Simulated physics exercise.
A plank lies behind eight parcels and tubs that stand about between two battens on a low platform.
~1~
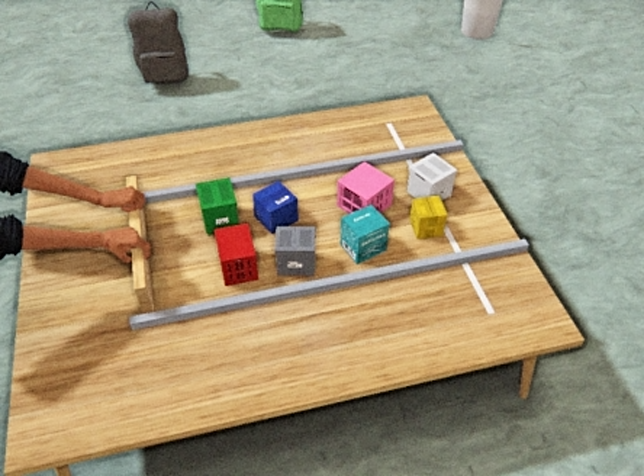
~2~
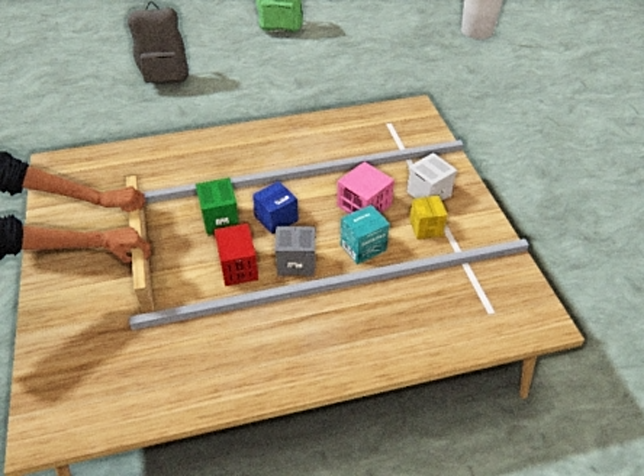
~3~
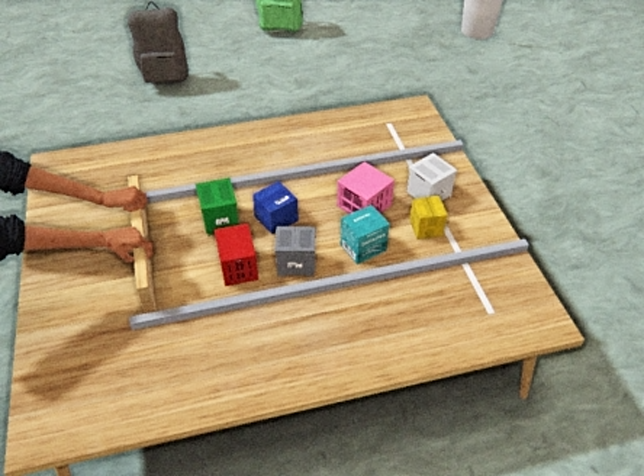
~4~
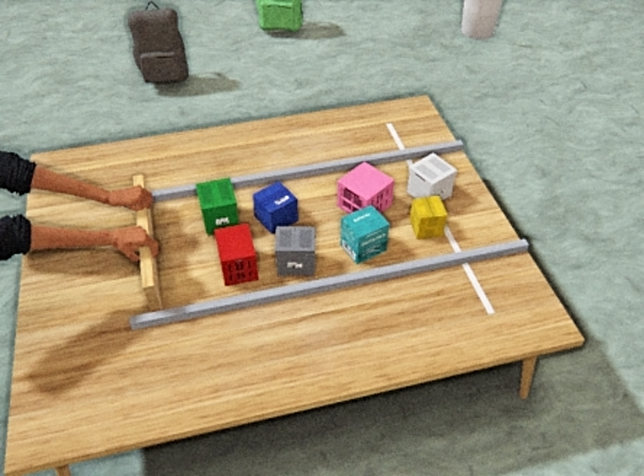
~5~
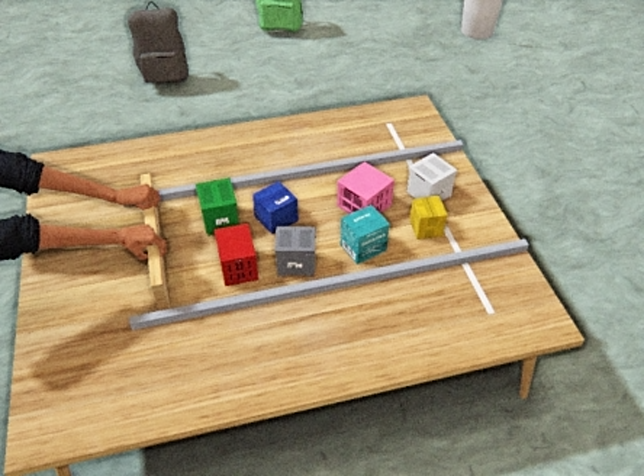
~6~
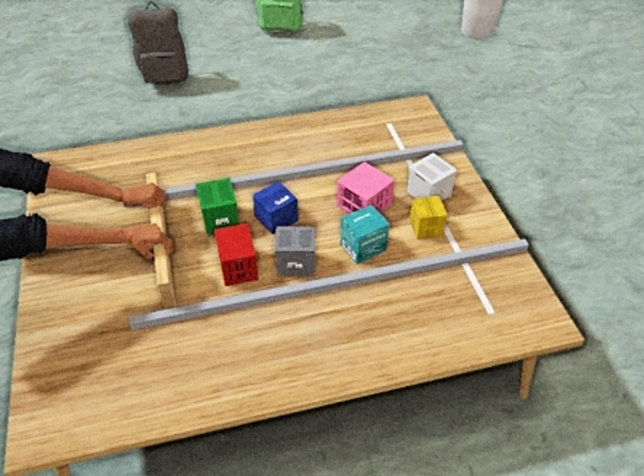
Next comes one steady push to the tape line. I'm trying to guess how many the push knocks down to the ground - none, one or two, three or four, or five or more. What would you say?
Just three or four drop.
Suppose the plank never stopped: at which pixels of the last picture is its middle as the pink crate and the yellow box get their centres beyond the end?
The middle sits near (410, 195) for the first and near (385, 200) for the other.
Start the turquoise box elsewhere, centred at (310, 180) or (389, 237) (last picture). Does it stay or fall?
For the turquoise box: It keeps its place, then it comes off.
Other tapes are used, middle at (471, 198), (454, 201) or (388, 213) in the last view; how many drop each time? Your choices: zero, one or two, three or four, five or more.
5 or more; at least five; one to two.
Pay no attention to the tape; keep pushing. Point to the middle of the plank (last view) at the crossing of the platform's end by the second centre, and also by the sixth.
Earlier crossing: About (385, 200); later crossing: About (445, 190).
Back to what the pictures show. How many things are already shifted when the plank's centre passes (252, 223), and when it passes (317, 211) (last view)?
The first count is 4, and then it's 8.
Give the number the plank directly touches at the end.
2.
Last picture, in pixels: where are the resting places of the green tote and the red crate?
In the last picture the green tote sits at (439, 169) while the red crate sits at (462, 213).
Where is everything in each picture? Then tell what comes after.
White tote (431, 182); yellow box (428, 217); pink crate (365, 193); plank (140, 243); tape (433, 205), in the first picture.
Yellow box (428, 217); blue parcel (276, 208), in the second picture.
Pink crate (365, 193); plank (142, 242), in the third picture.
White tote (431, 182); green tote (218, 207), in the fourth picture.
Yellow box (428, 217); grey tote (296, 252), in the fifth picture.
White tote (431, 182); yellow box (428, 217); pink crate (365, 193); plank (161, 239); tape (433, 205), in the sixth picture.
Early on, none off yet; white tote at rest near (431, 182); yellow box at rest near (428, 217); pink crate moving near (367, 193).
Finally, the number that fall off is three or four; lost, turquoise box, pink crate, yellow box and white tote.
